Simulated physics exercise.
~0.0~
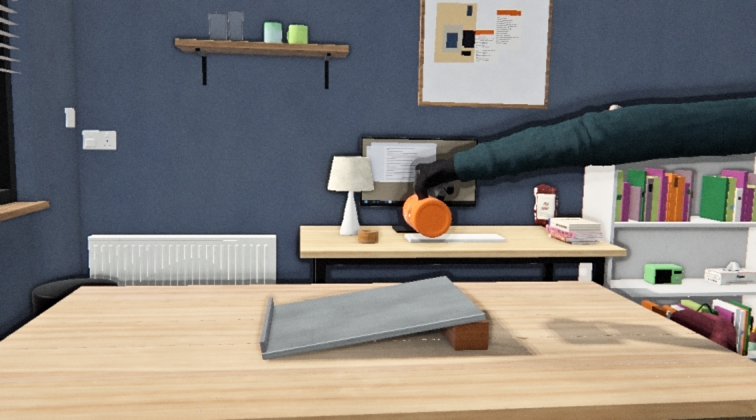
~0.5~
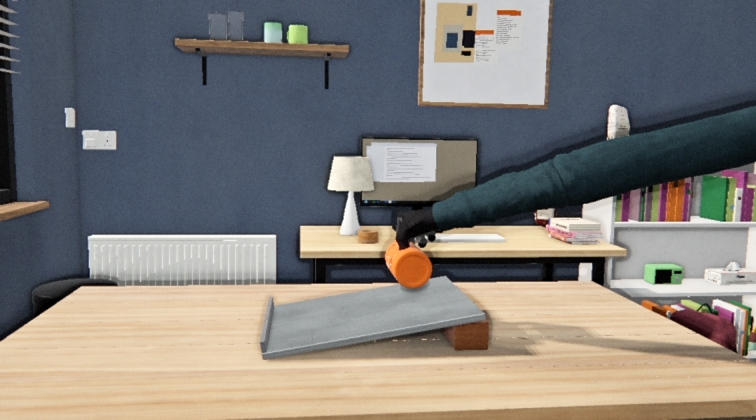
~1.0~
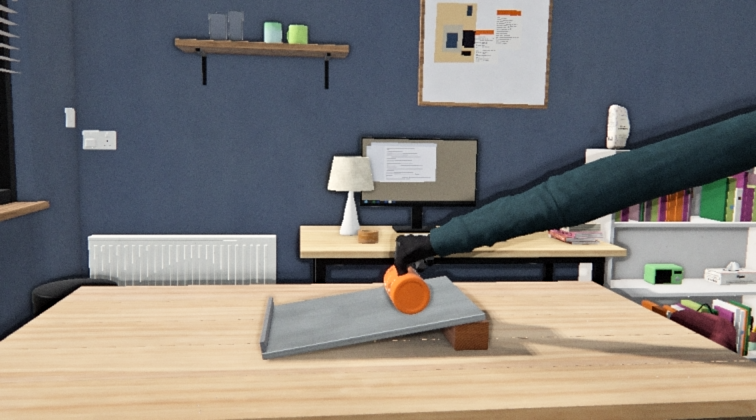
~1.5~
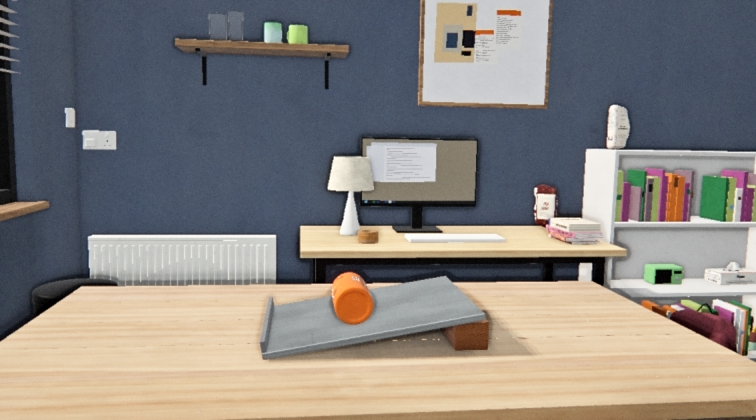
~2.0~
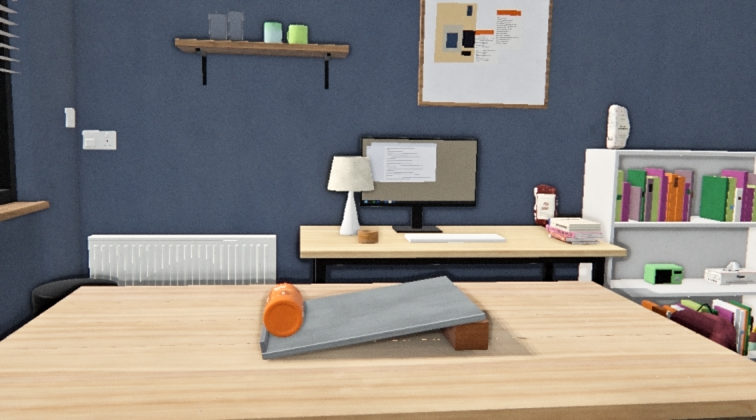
In a home office, a gloved hand setting an orange bottle sideways on a propped-up board, the bottle rolling left to the lower end.
